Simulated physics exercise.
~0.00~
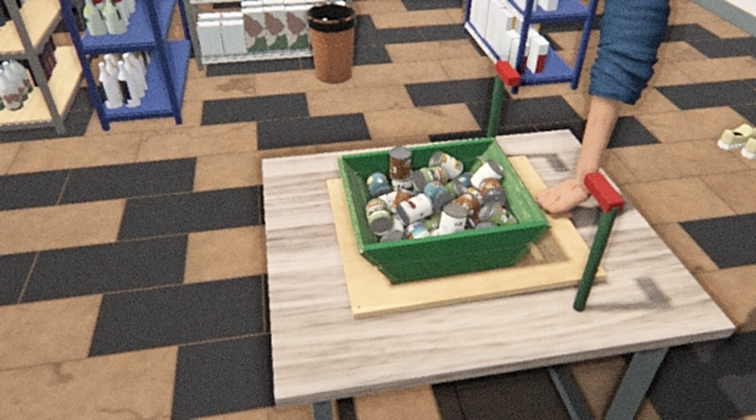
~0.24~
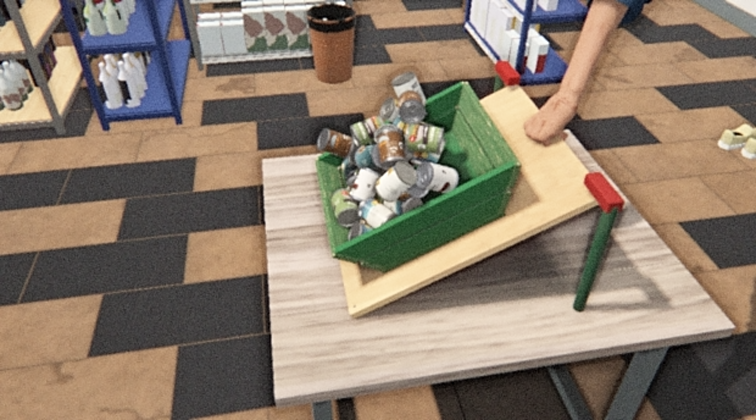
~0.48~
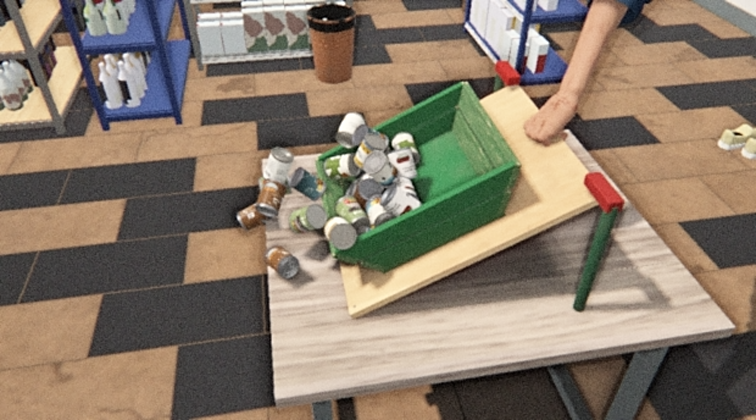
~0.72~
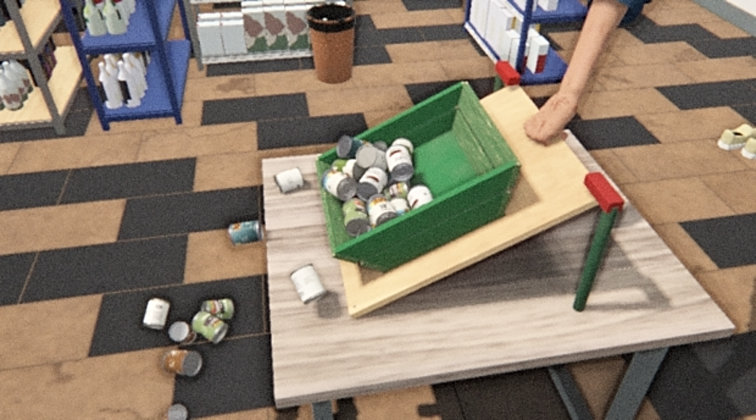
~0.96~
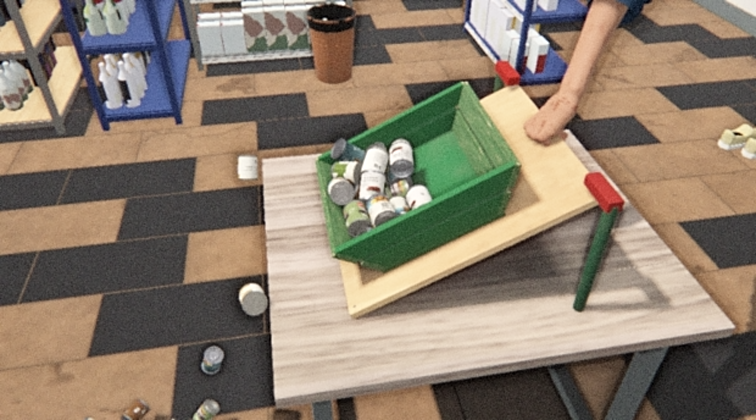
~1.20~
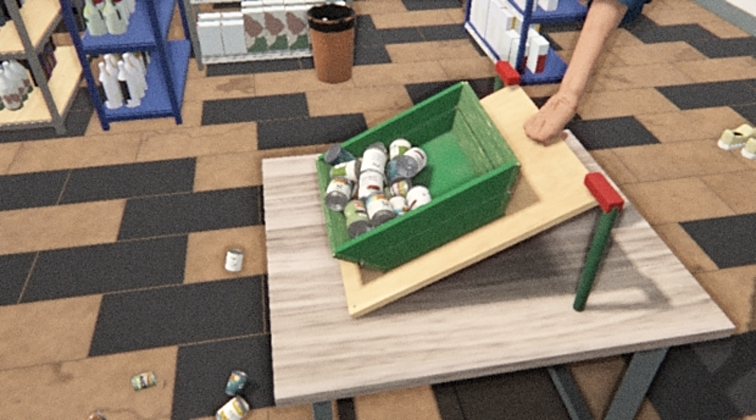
Green crate of small tins tilting sharply left on a hinged board, spilling some onto the floor while many stay inside.
